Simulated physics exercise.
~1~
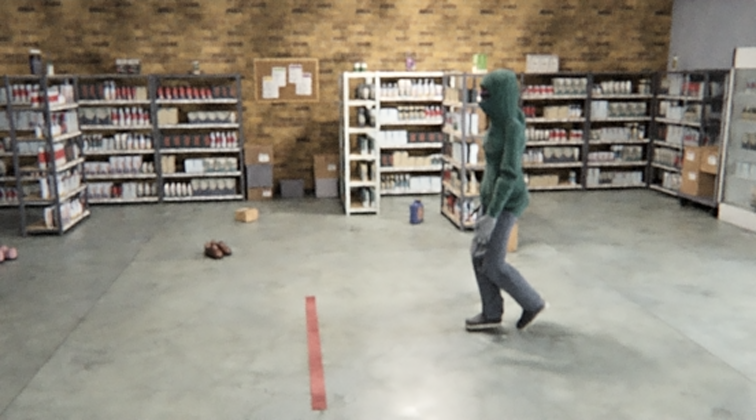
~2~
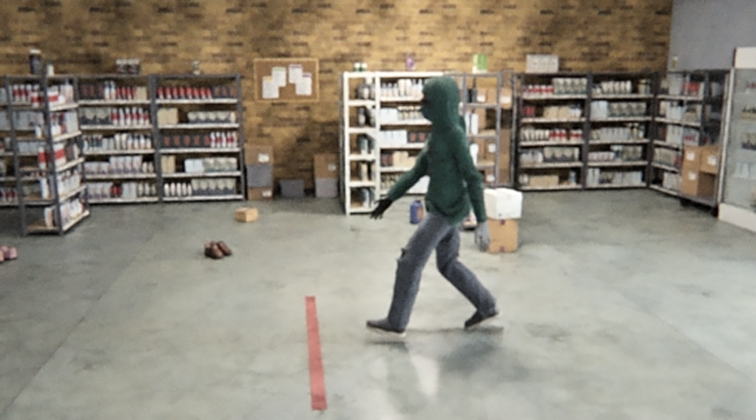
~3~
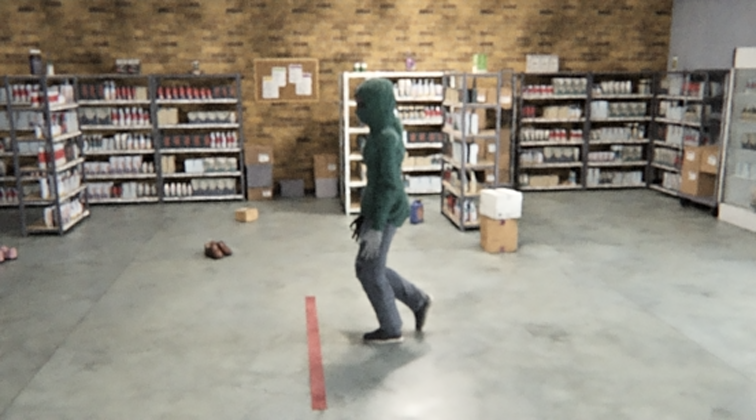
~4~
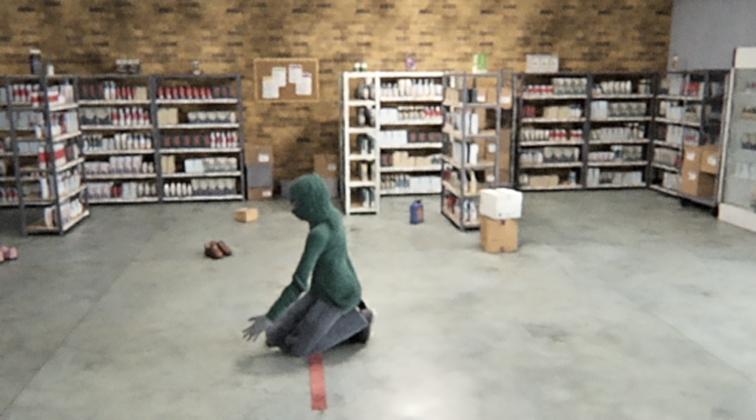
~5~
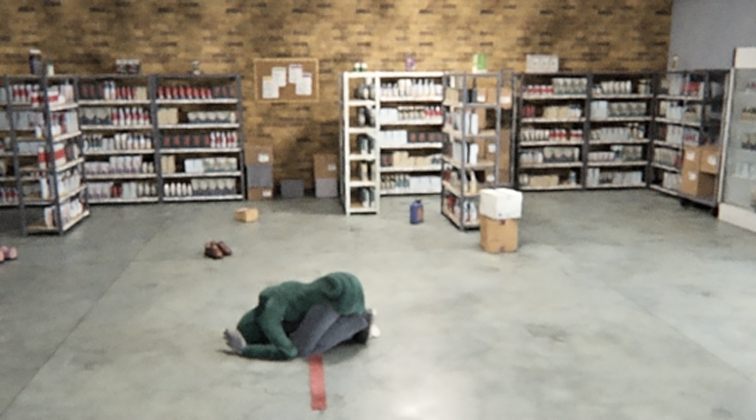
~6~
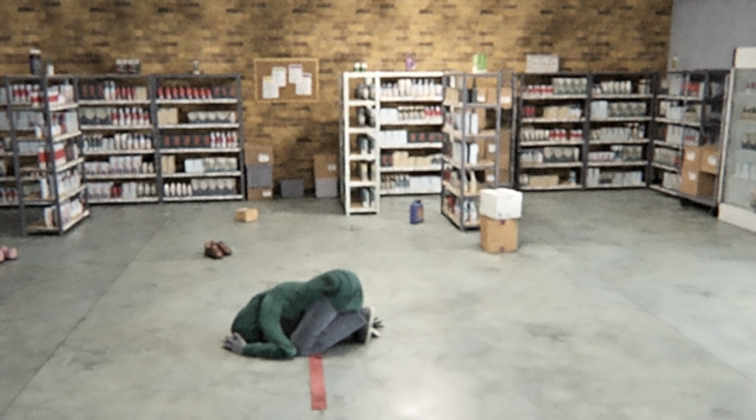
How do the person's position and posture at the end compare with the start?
At the start the person is upright and walking on the right side of the red strip. By the end they are farther left and lower, folded over on the floor at the strip.
